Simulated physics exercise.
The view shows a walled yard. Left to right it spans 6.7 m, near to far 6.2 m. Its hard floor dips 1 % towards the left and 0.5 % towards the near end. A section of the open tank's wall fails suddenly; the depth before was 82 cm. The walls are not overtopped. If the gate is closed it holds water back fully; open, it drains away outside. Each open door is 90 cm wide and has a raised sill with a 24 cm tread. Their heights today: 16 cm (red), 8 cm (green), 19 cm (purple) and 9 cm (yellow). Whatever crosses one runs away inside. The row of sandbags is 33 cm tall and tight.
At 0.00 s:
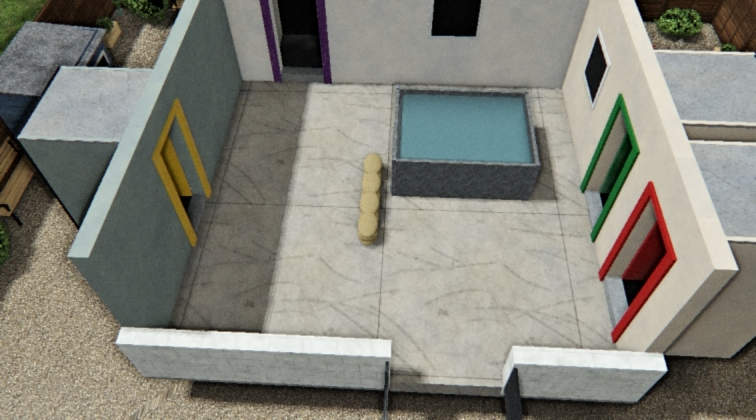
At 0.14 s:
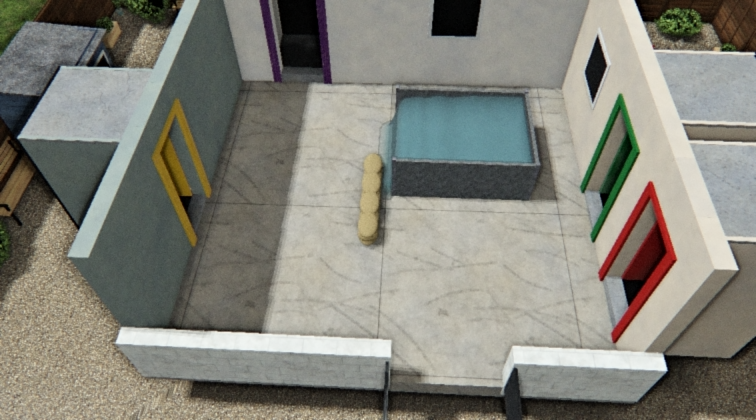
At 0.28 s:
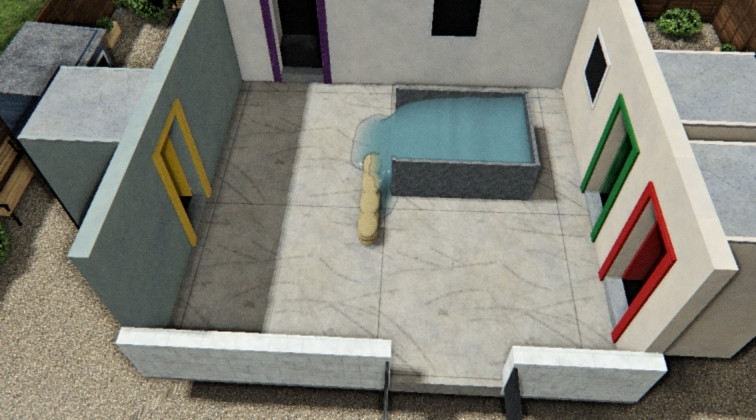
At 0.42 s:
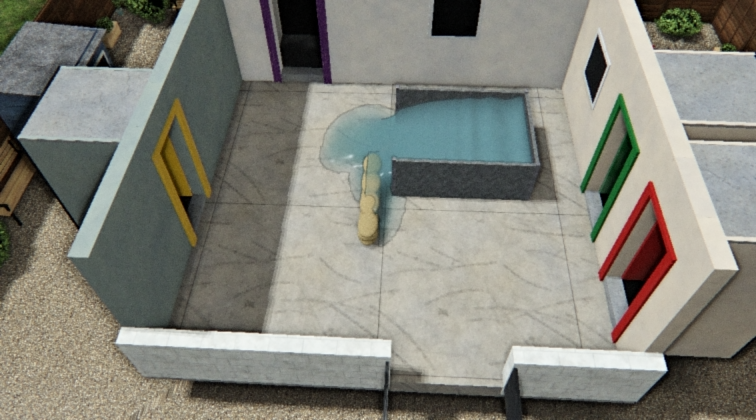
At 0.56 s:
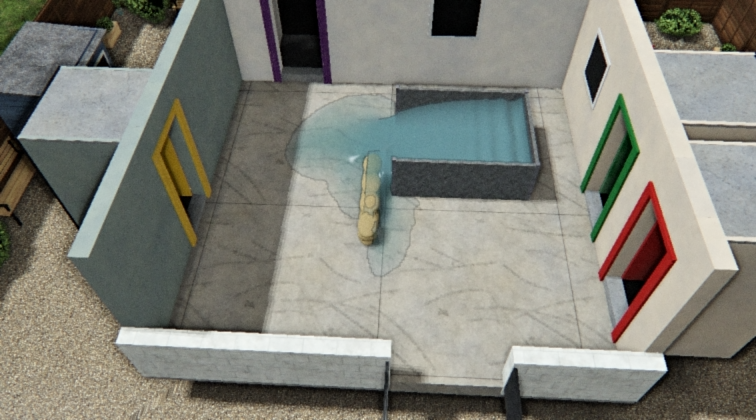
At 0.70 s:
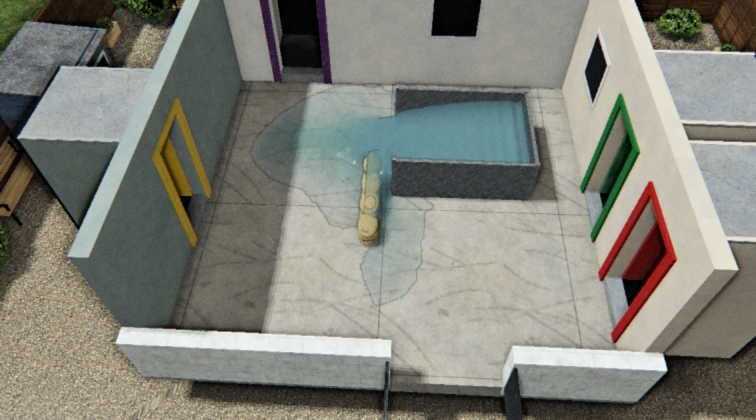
Walled yard with still water in an open tank, then pouring out its left side and spreading around a low tan barrier.
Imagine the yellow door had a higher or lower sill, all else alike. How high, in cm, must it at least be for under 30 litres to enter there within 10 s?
It would have to be roughly 11.5 cm high.
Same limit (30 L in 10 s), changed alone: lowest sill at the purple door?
About 23 cm at purple.
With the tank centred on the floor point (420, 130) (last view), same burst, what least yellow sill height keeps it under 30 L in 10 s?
Some 14.5 cm.
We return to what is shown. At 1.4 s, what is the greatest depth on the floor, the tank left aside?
About 54 cm.
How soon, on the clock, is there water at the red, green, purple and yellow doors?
Arrival: Red 4.5 s, green 7.5 s, purple 0.9 s, yellow 1.4 s.
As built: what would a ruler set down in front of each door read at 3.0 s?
In cm: Red 0, green 0, purple 30, yellow 14.
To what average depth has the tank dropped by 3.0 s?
Some 25 cm.
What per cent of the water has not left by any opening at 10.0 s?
About 88 per cent.
After 1.4 s water covers 40 % of the floor, deepest (54 cm) near (391, 177); it has not reached the yellow door.
After 3.0 s water covers 55 % of the floor, deepest (32 cm) near (234, 111); 14 cm at the yellow door, 25 litres in over its 9 cm sill.
After 10.0 s water covers 95 % of the floor, deepest (14 cm) near (183, 281); 9 cm at the yellow door, 57 litres in over its 9 cm sill.
At the yellow door as built, the water arrived by 1.5 s and peaked near 17 cm at 2.2 s.
With a sill of 10 cm, 45 litres would have come in within the 10 s; with 13.5 cm, 15 litres. So under 30 litres takes about 11.5 cm.
